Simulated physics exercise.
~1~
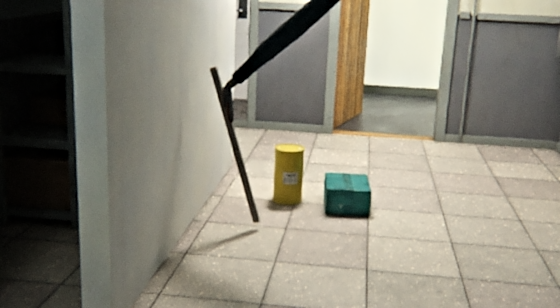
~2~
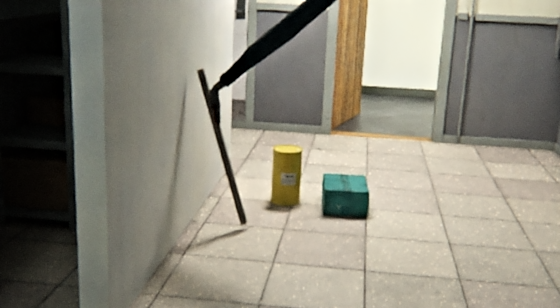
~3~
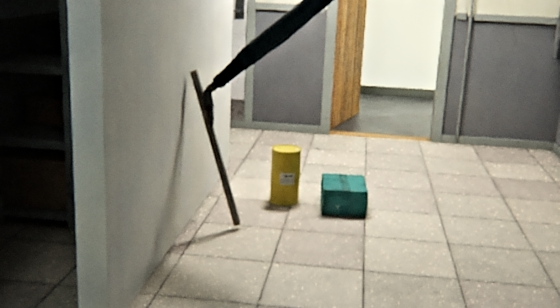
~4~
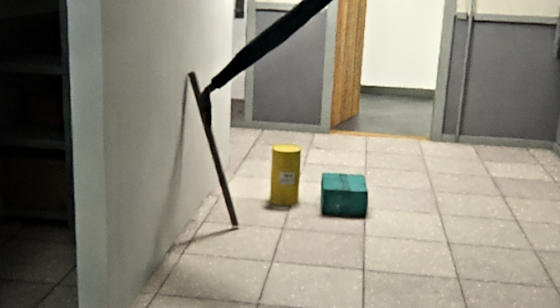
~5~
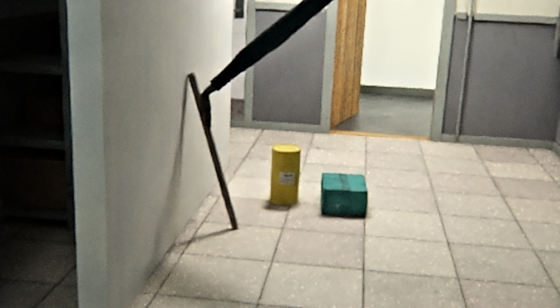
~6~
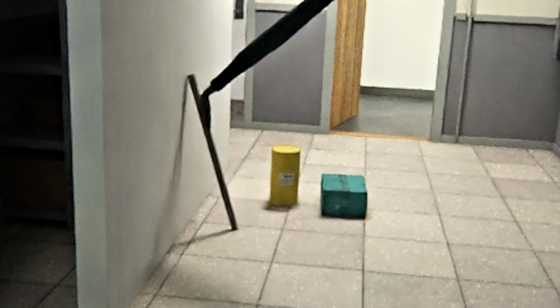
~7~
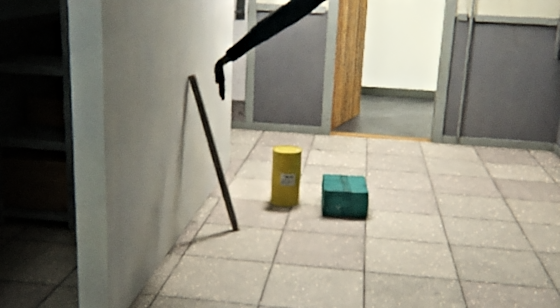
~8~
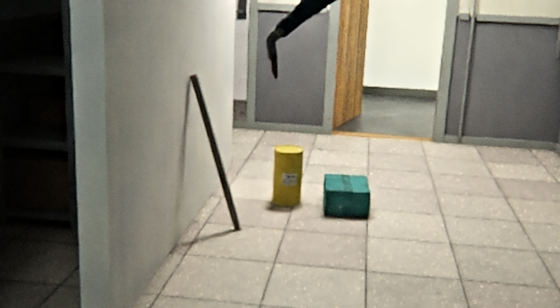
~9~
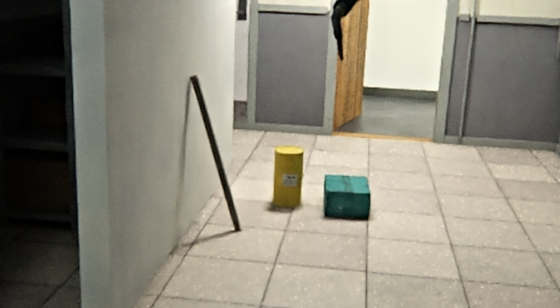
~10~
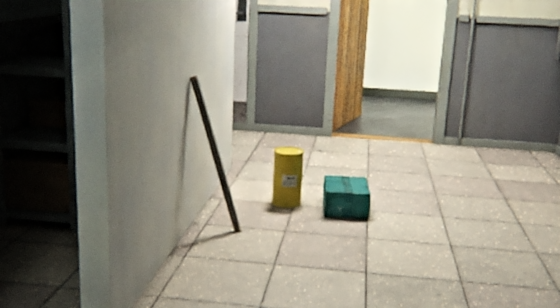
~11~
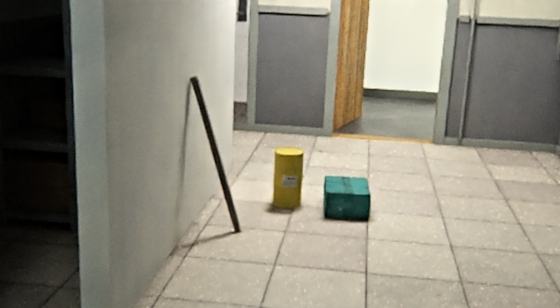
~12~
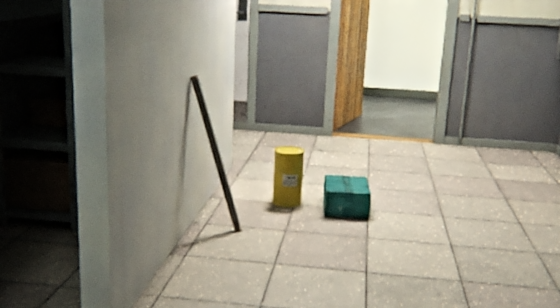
At first, a dark-sleeved arm reaches in from the top and holds a slim grey pole upright at a slant beside a pale wall, with a yellow canister and a turquoise box standing on the tiled floor to the right. The hand moves the pole a little to the left until its upper end rests against the wall. It holds the pole there for a while, then lets go and draws back up to the right, out of view. The pole stays leaning on the wall, while the canister and box remain in their places.
